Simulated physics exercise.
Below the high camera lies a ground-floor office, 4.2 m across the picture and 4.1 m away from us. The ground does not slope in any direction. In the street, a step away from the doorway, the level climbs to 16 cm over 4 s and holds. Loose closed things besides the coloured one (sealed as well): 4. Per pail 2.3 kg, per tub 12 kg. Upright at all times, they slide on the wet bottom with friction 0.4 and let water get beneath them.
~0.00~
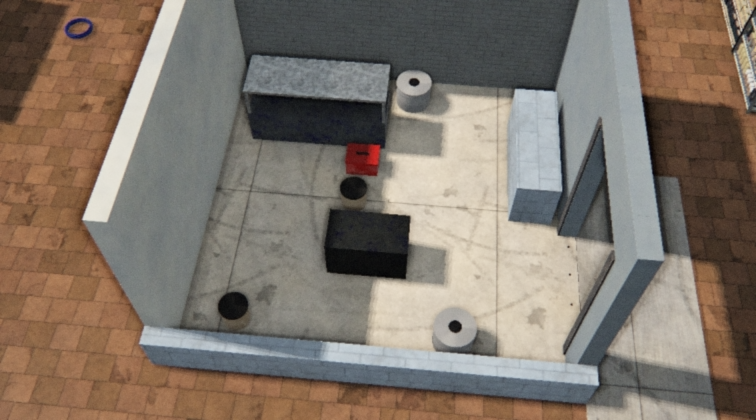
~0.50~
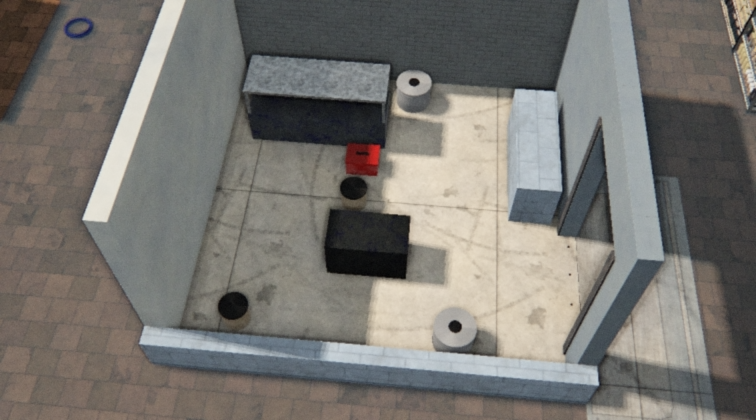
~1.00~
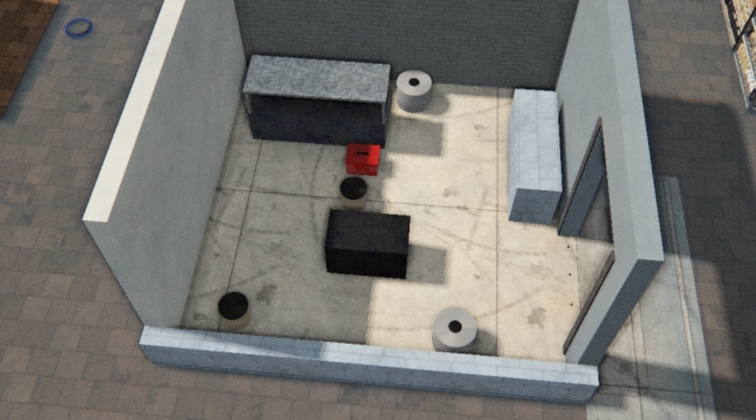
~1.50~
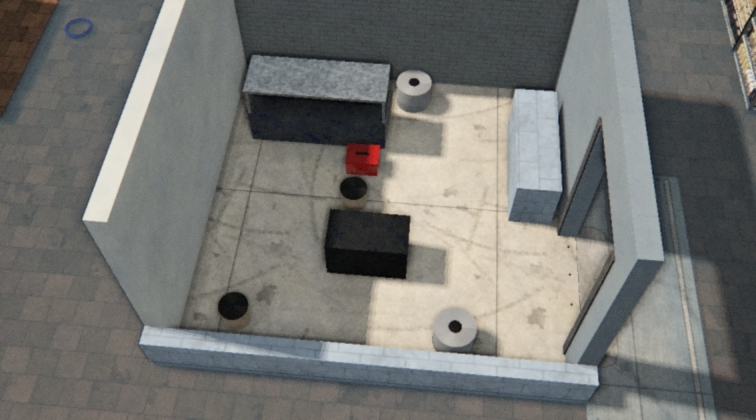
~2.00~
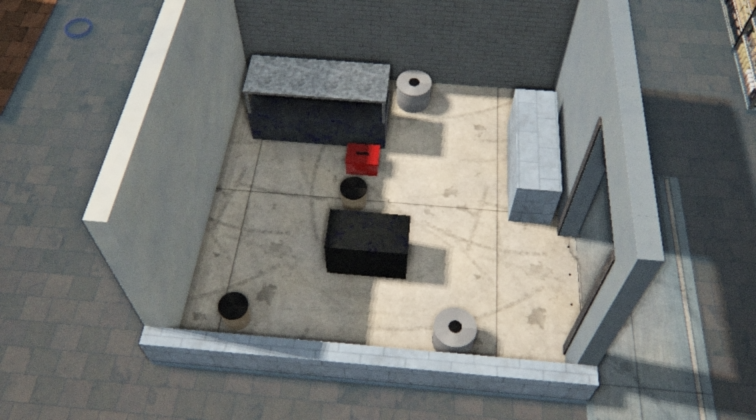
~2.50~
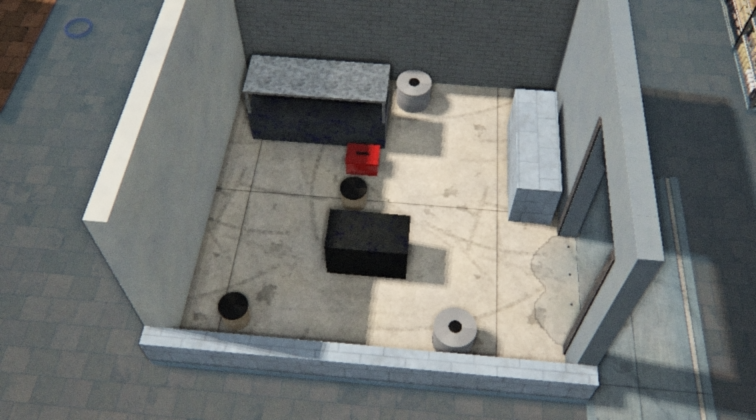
The footage shows a high view of a roofless room holding a red box, dark and pale blocks, and round containers, all motionless, as the paving outside turns from brown to blue-grey and a thin wet patch then appears inside the doorway.
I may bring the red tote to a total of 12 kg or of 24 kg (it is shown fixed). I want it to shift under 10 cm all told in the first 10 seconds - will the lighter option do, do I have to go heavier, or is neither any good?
The lighter option will do.
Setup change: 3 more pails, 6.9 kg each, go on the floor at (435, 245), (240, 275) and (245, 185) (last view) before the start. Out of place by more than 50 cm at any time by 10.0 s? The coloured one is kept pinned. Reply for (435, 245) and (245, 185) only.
Results: Threshold exceeded; threshold not reached.
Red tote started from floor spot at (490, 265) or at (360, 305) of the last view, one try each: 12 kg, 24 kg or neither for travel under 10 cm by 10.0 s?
First try, only the heavier option works; second try, only the heavier option works.
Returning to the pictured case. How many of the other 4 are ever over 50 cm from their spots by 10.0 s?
I count 3 of them.
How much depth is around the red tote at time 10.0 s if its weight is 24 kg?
Depth: Approx. 5 cm.
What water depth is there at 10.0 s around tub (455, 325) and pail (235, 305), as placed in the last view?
Depth approx. 10 cm / 10 cm.
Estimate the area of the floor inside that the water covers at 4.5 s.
Somewhere around 4.0 m2, roughly.
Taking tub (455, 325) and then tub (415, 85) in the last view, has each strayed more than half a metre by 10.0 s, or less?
So that's further for the first and not as far for the second.
After 3.5 s the red tote would be 0 cm from its start with 12 kg and 0 cm from its start with 24 kg; 0 cm of water round it then.
After 4.5 s the red tote would be 0 cm from its start with 12 kg and 0 cm from its start with 24 kg; 0 cm of water round it then.
After 7.0 s the red tote would be 0 cm from its start with 12 kg and 0 cm from its start with 24 kg; 4 cm of water round it then.
After 10.0 s the red tote would be 0 cm from its start with 12 kg and 0 cm from its start with 24 kg; 5 cm of water round it then.
